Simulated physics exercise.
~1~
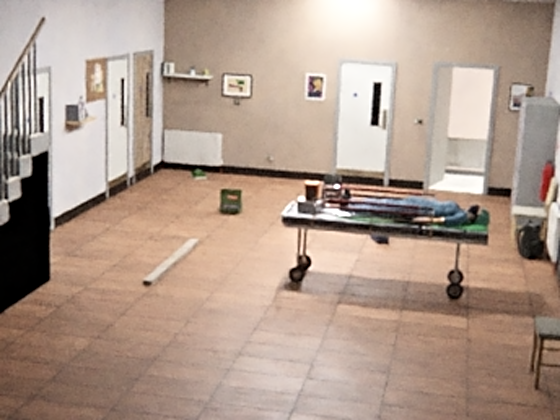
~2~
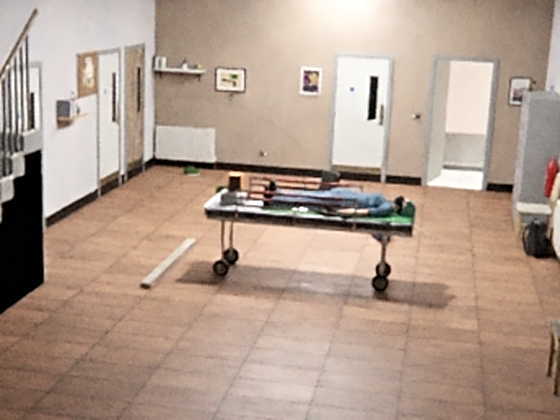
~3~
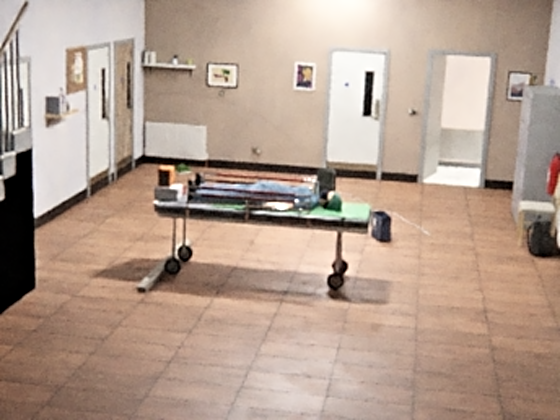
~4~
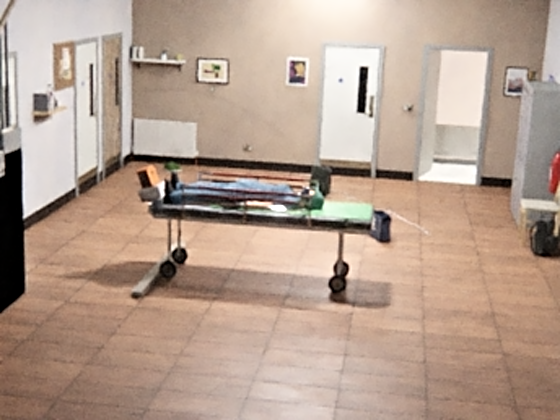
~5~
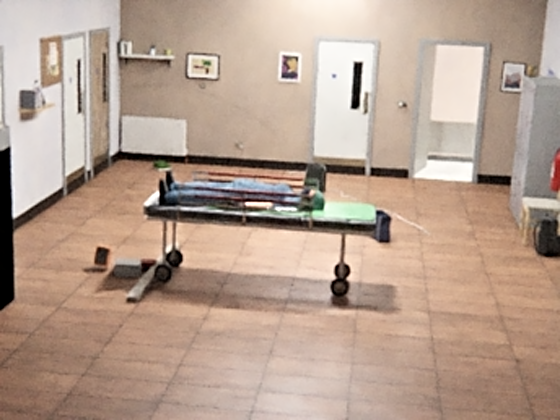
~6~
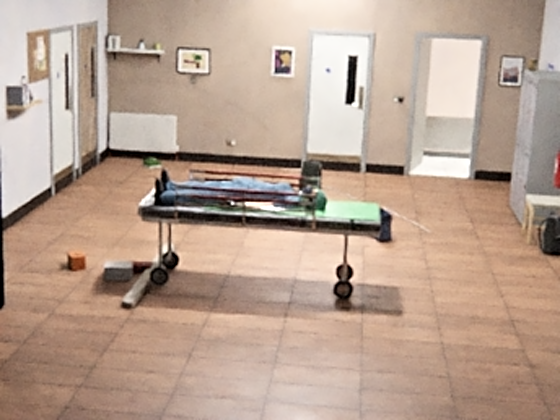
To begin with, a wheeled trolley carrying a person lying flat, with an orange pump and a white case among the items at the foot end, stands in a tiled room with a pale beam on the floor. The trolley rolls left, feet first, toward the beam while the view drifts slightly sideways. It stops abruptly at the beam, and the pump leans and the case tips at the leading end. Both topple off to the floor, along with a red box. The pump comes to rest on its side, while the person remains on the trolley, feet short of the end.
